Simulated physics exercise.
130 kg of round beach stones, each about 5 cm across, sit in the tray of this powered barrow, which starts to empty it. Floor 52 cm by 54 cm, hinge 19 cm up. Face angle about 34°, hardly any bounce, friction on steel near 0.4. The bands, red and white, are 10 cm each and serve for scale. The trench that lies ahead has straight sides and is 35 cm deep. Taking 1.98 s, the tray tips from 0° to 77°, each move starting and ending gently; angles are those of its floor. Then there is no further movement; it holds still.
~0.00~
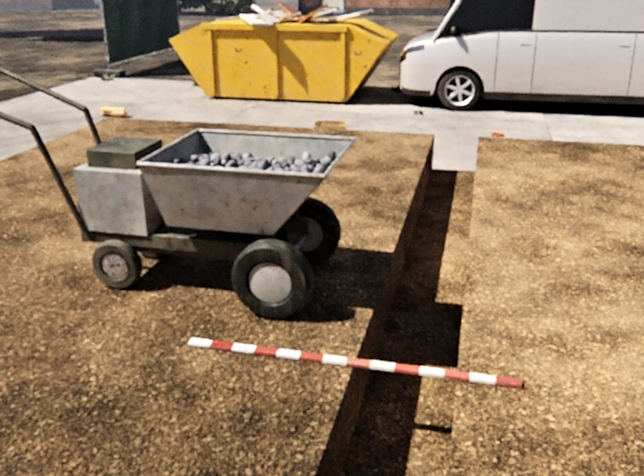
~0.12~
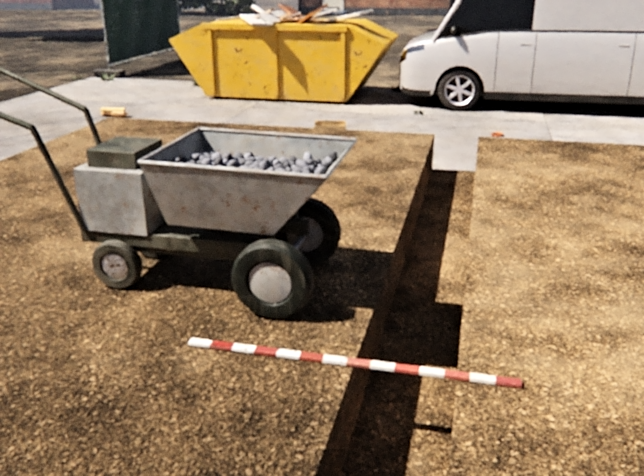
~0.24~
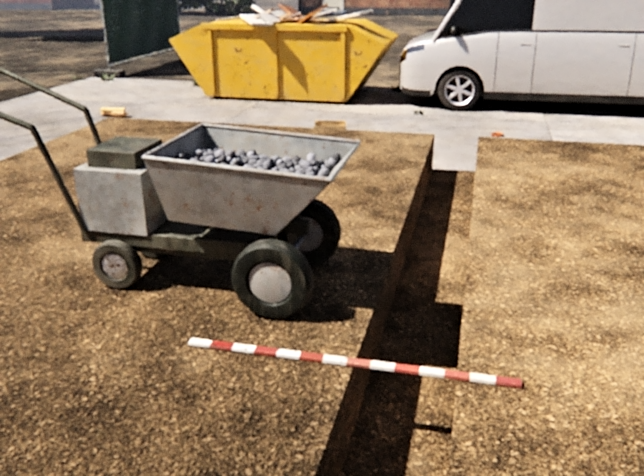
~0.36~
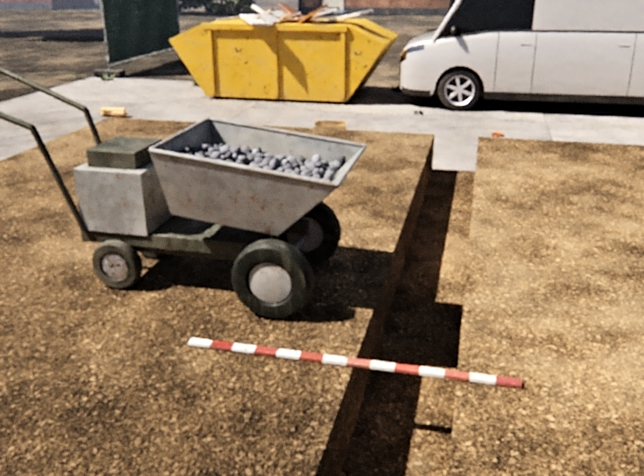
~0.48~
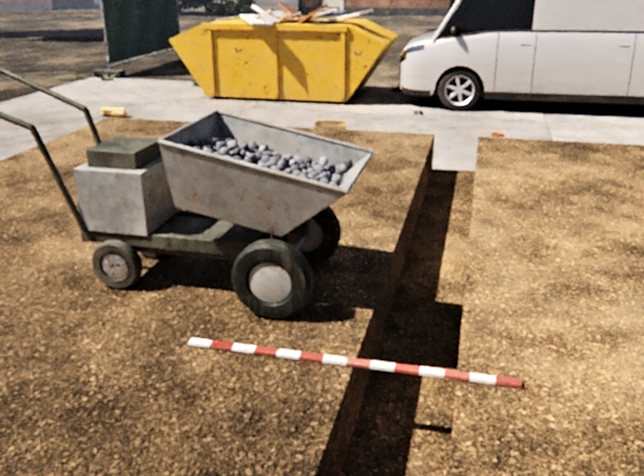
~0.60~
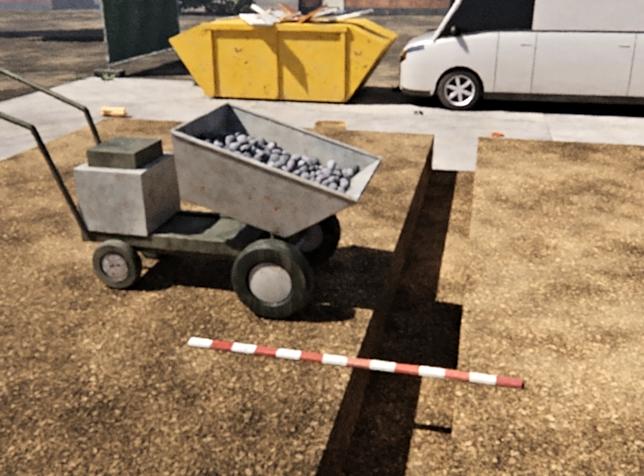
A grey tray heaped with rounded grey stones sits on a small four-wheeled barrow with long handles at the left, seen from slightly above on brown gravelly ground at a work site. A straight-sided trench lies to its right, a red-and-white banded pole lies in front, and a yellow skip and white van stand behind. The tray tilts gradually, its rear rising and its right lip lowering, while the stones shift with it and the barrow and view stay still.
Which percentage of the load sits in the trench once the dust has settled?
Near 97 per cent.
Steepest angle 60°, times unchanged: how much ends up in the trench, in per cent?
Some 90% would finish there.
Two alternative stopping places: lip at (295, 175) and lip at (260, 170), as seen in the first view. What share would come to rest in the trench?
I'd say some 100 per cent and some 65 per cent.
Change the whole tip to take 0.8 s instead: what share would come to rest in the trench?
It would be near 90 percent.
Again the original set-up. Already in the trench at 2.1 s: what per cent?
About 80 per cent by then.
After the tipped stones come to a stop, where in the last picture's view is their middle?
Their middle is at about (425, 352).
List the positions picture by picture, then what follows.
In the first frame, lip at (325, 177), floor tilted 0°, highest stones at (263, 162).
In the second frame, lip at (327, 178), floor tilted 1°, highest stones at (264, 161); the stones move at 0.1 m/s on average.
In the third frame, lip at (331, 180), floor tilted 3°, highest stones at (220, 157); the stones move at 0.2 m/s on average.
In the fourth frame, lip at (339, 185), floor tilted 7°, highest stones at (216, 151); the stones move at 0.3 m/s on average.
In the fifth frame, the tray is at 11°, its lip at (347, 192); the top of the load is at (216, 146); the stones move at 0.3 m/s on average.
In the sixth frame, lip at (357, 201), floor tilted 17°, highest stones at (225, 140); the stones move at 0.4 m/s on average.
After 1.5 s the floor is at 65°; 96 % in the tray, 4 % in the trench; the foremost stones are at (432, 282).
After 2.1 s the floor is at 77°; 18 % in the tray, 80 % in the trench, 3 % past the trench; the foremost stones are at (522, 318).
After 2.4 s the floor is at 77°; 1 % in the tray, 96 % in the trench, 3 % past the trench; the foremost stones are at (535, 311).
After 4.4 s the floor is at 77°; 0 % in the tray, 97 % in the trench, 3 % past the trench; the foremost stones are at (535, 311).
